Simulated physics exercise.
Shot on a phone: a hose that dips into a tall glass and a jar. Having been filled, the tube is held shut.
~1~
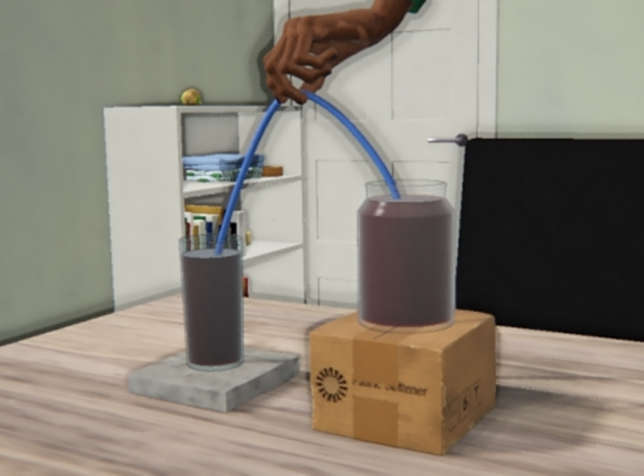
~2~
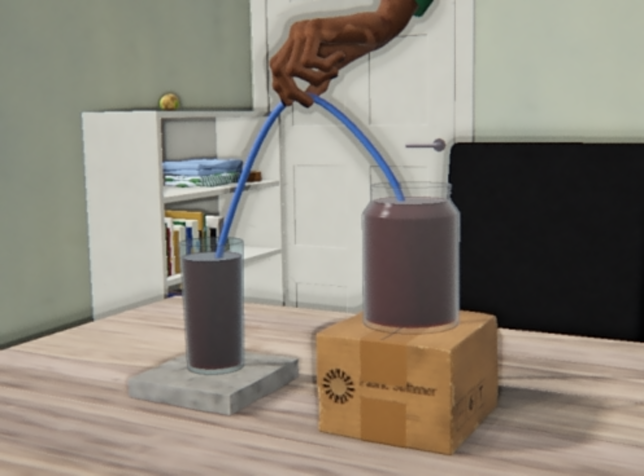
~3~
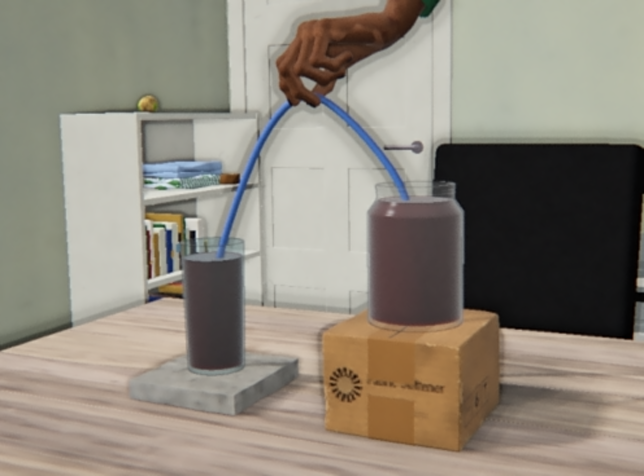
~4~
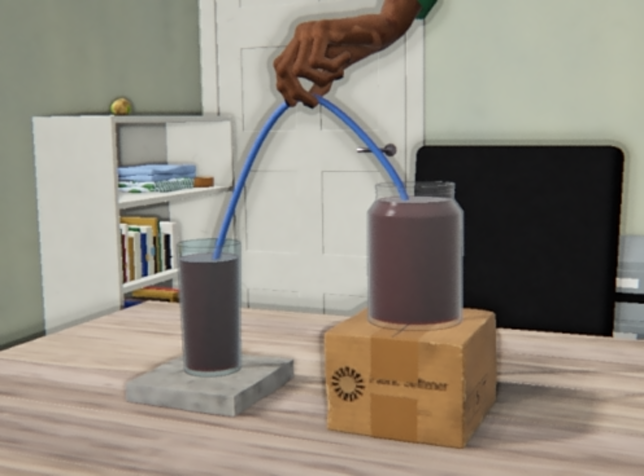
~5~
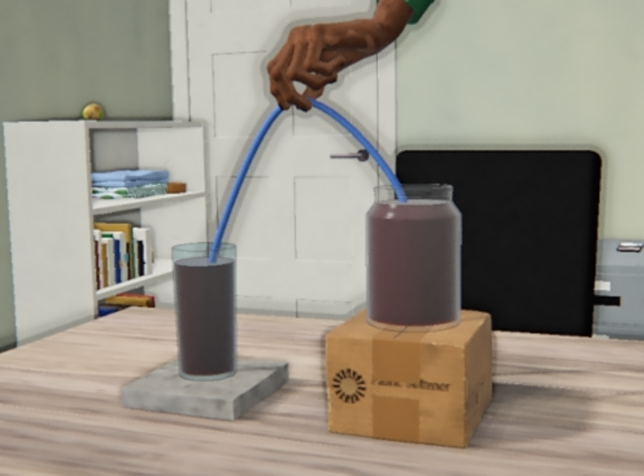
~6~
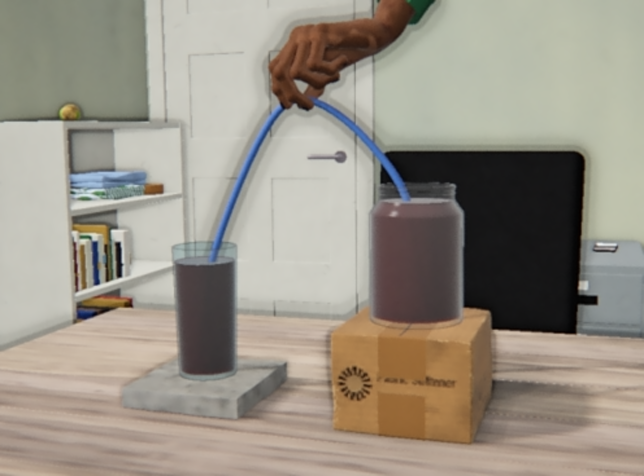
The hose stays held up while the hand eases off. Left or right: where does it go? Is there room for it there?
So the grape juice travels to the left side and, once there, it spills out.
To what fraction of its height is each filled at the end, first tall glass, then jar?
The first at 100 per cent, the second at 50 per cent.
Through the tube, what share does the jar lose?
Close to 45 in a hundred.
Shortly, the tall glass is full to the brim; the jar is about three quarters full; the lower one has lost some.
Then, the tall glass is full to the brim; the jar is about half full; the lower one has lost some.
At the finish, the tall glass is full to the brim; the jar is about half full; the lower one has lost some; the two surfaces are level.
